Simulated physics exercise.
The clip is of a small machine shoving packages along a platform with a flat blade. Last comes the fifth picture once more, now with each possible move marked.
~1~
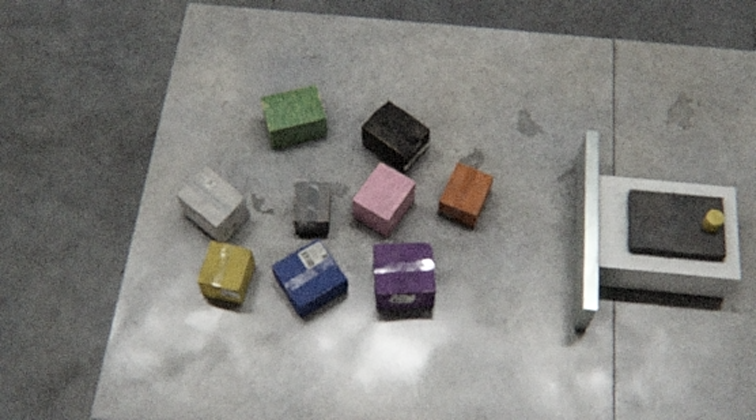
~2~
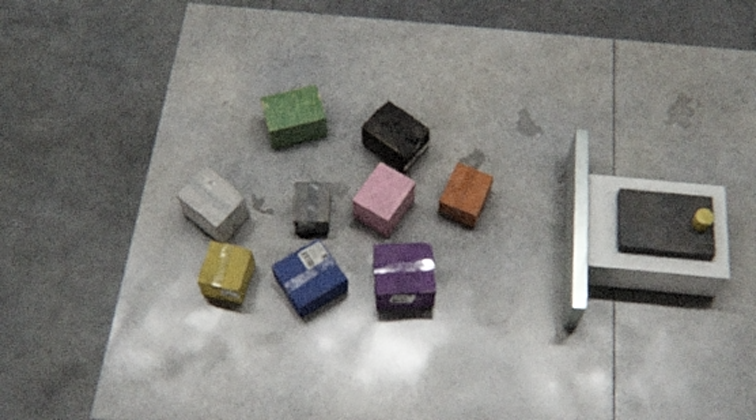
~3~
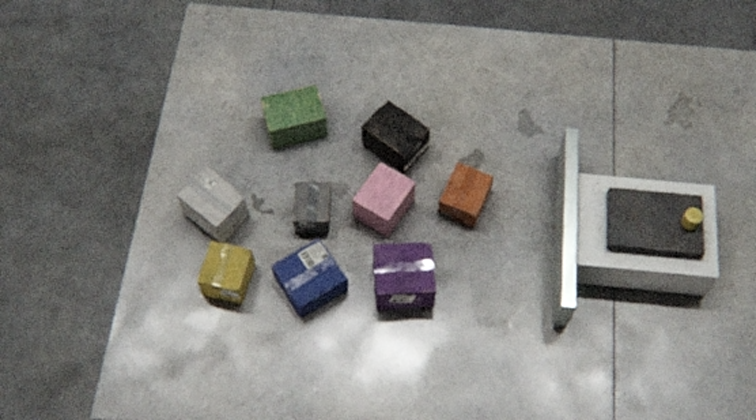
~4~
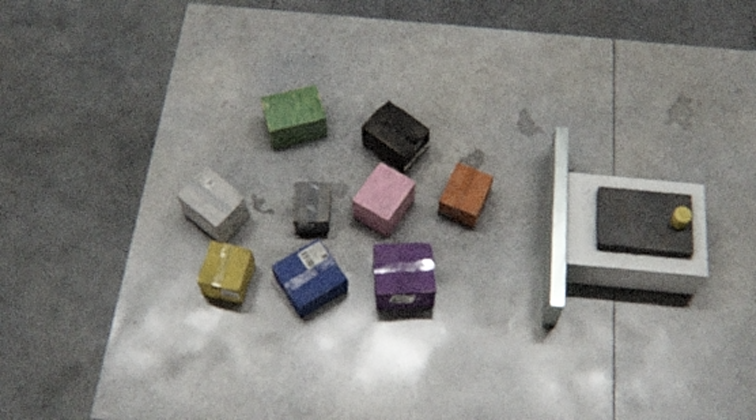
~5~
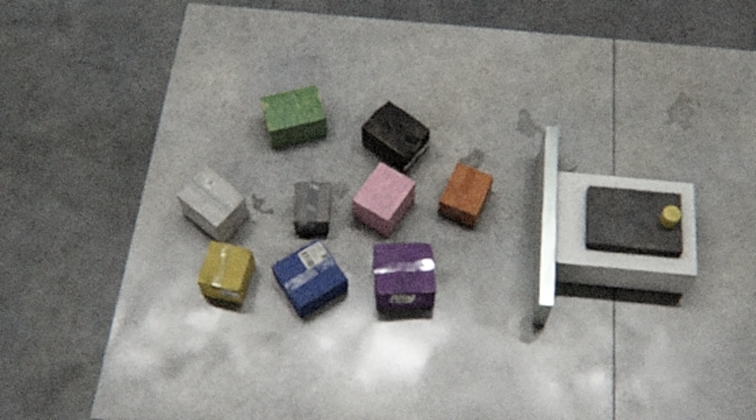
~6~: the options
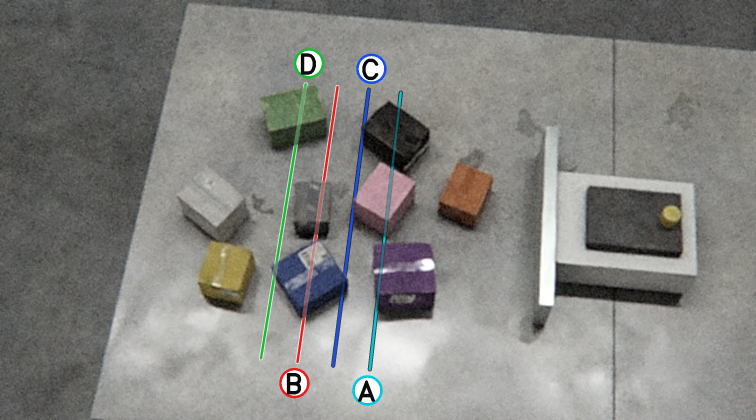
A small white machine with a flat upright blade slid slowly left across the grey platform toward a group of colored boxes, which all stayed still, and the blade had not touched any of them.
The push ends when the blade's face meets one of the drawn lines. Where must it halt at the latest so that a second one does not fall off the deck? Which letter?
Line D.
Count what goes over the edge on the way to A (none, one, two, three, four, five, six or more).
The count is none.
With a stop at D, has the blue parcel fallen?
No.
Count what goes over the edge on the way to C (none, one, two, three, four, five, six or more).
In all, none.
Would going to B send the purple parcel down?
By then, no.
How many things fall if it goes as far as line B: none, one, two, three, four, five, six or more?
The count is none.
On the marked copy, A at (386, 222); B at (319, 215); C at (352, 218); D at (285, 212).
With D. Early on, robot (531, 210); orange box (427, 195); pink crate (377, 202).
Further on, robot (435, 201); white parcel (202, 206); yellow parcel (202, 267).
At the end, robot (362, 194); white parcel (144, 207); yellow parcel (133, 259); none fallen.
As for the rest, A is within the limit but short; B is within the limit but short; C is within the limit but short.
